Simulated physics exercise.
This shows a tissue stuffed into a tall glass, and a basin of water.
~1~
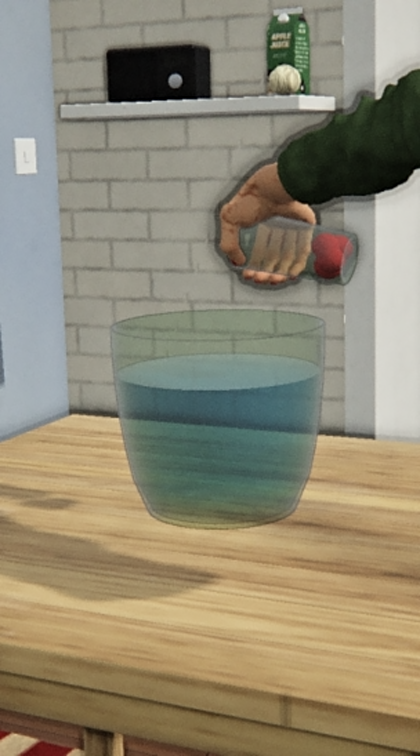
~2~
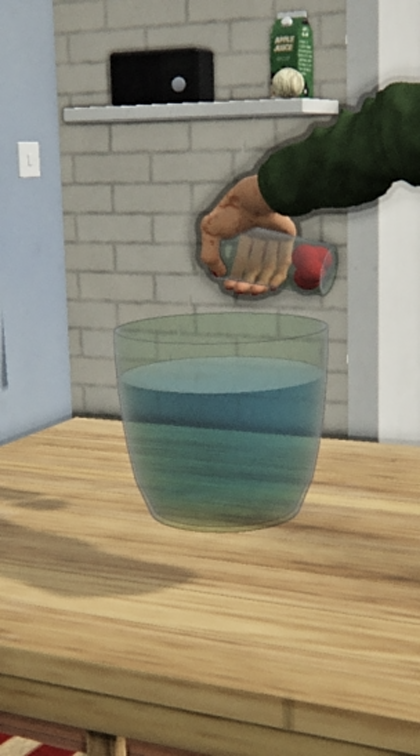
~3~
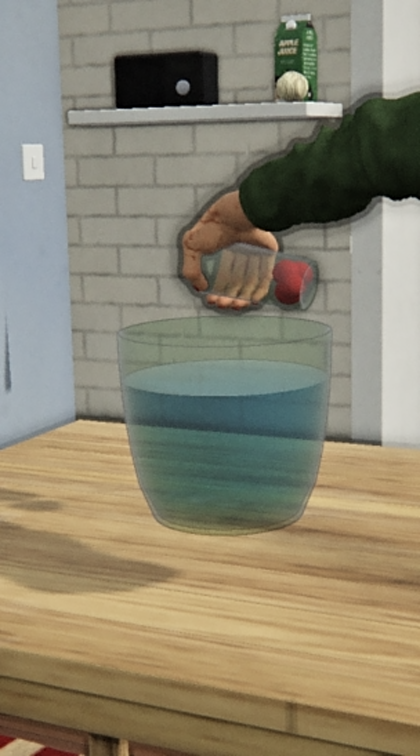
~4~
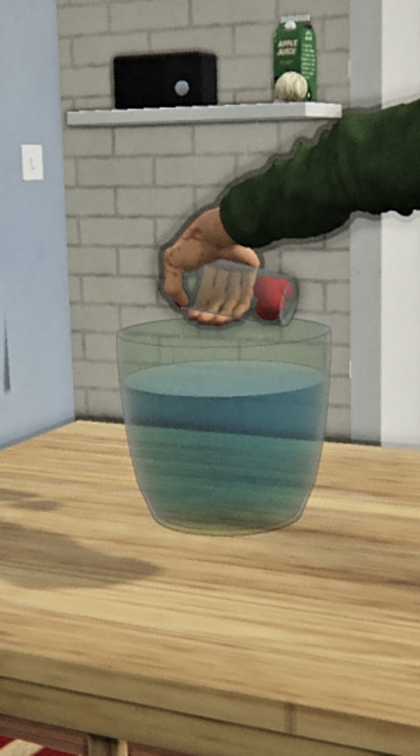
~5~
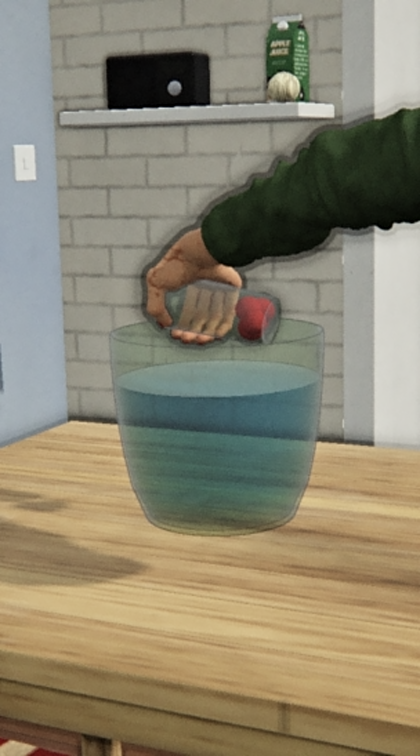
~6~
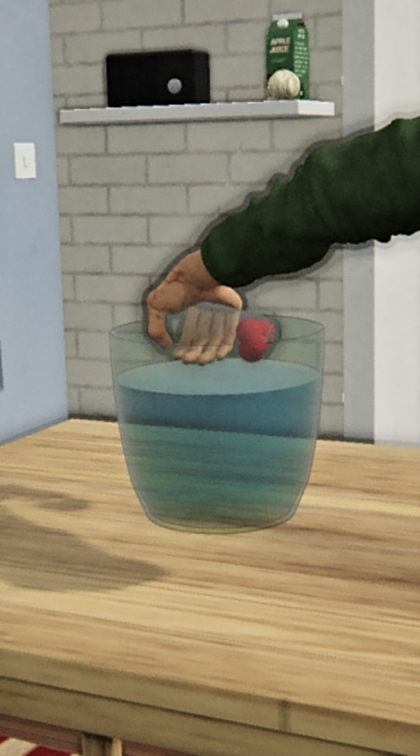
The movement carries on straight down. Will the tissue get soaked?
It is saturated.
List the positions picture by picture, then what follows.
Tall glass (291, 249) on its side; above the basin, in the first frame.
Tall glass (271, 260) on its side; tissue (313, 268); coming down, in the second frame.
Tall glass (253, 274) on its side; lower, in the third frame.
Tall glass (234, 291) on its side; tissue (274, 299); lower still, in the fourth frame.
Tall glass (216, 310) on its side; close to the surface, in the fifth frame.
Tall glass (217, 332) on its side; tissue (256, 341); just over the surface, in the sixth frame.
Shortly, the tall glass enters the water.
Then, water pours in as the air escapes.
At the finish, the tall glass is under, flooded, and the tissue is wet.
